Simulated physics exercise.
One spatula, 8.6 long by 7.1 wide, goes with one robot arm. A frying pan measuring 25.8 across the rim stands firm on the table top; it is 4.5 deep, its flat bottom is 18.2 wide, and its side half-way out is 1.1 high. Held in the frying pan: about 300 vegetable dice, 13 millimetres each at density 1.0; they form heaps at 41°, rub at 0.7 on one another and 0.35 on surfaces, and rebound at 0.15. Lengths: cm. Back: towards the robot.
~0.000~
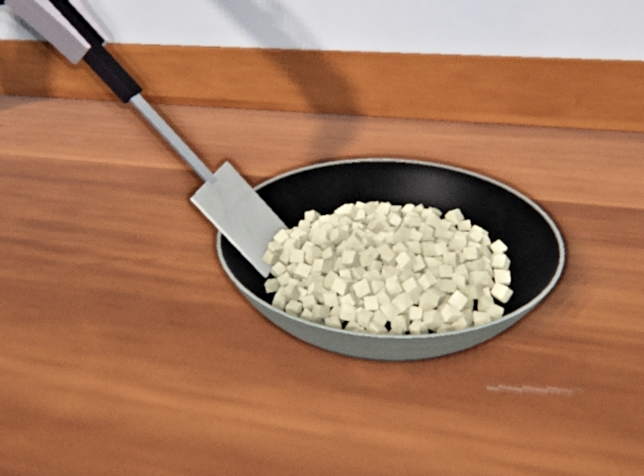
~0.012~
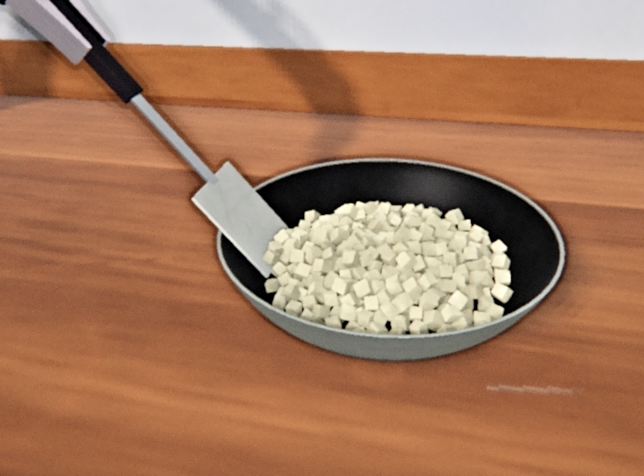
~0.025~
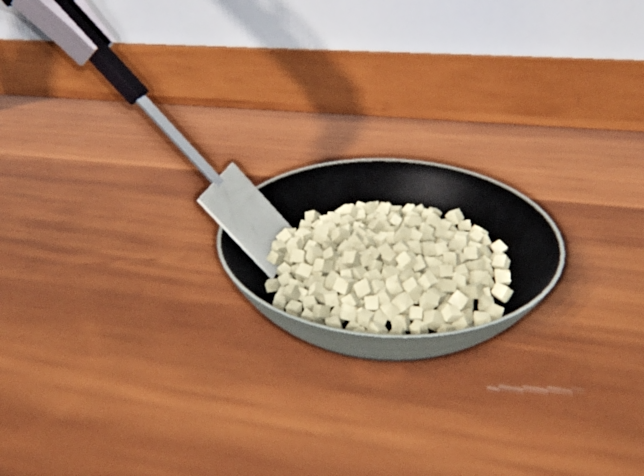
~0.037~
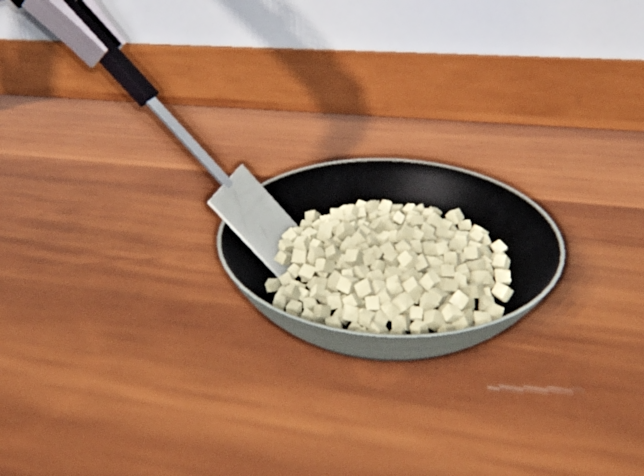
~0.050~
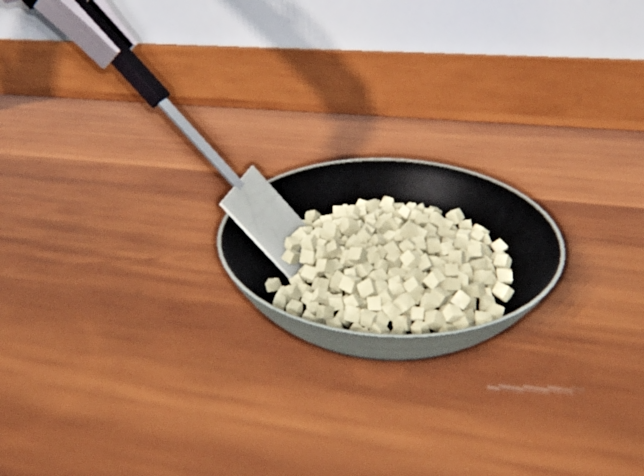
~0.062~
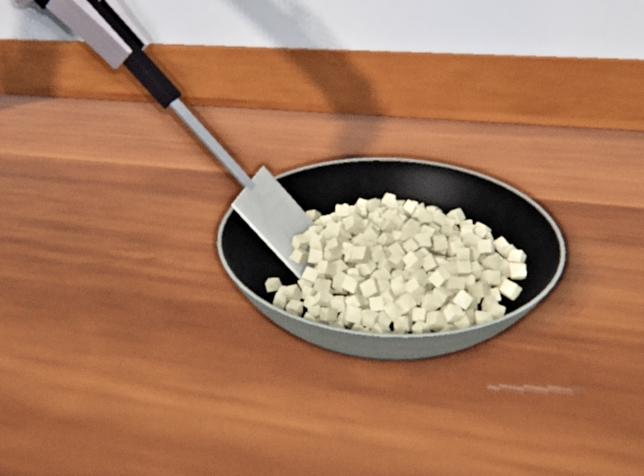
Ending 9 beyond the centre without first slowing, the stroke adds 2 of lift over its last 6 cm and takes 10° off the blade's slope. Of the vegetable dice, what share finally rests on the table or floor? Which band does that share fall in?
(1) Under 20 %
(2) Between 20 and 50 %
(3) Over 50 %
The answer is 1.
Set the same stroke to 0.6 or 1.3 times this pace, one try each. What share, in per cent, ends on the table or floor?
Some 5 and 25 per cent.
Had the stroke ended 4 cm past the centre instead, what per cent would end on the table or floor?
In that case around 5 per cent.
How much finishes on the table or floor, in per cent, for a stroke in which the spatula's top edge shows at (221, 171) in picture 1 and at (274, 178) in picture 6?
Close to 30 in a hundred.
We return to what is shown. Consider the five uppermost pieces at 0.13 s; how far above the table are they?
Height: Approx. 5 cm.
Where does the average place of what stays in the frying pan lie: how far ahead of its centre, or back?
The balance point lies close to 4.5 cm ahead.
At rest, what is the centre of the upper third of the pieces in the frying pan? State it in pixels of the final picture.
About (515, 240).
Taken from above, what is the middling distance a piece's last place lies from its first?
Around 5 cm, measured level.
After 0.13 s, sloping 50°, highest piece 6 above the table; 296 in the frying pan.
After 0.20 s, sloping 47°, highest piece 8 above the table; 290 in the frying pan, 6 on the blade or in flight.
After 0.43 s, sloping 40°, highest piece 8 above the table; 258 in the frying pan, 37 on the table or floor, 1 on the blade or in flight.
After 1.48 s, sloping 40°, highest piece 6 above the table; 257 in the frying pan, 39 on the table or floor.
At rest, 257 in the frying pan, 39 on the table or floor. That is 13 % on the table or floor.
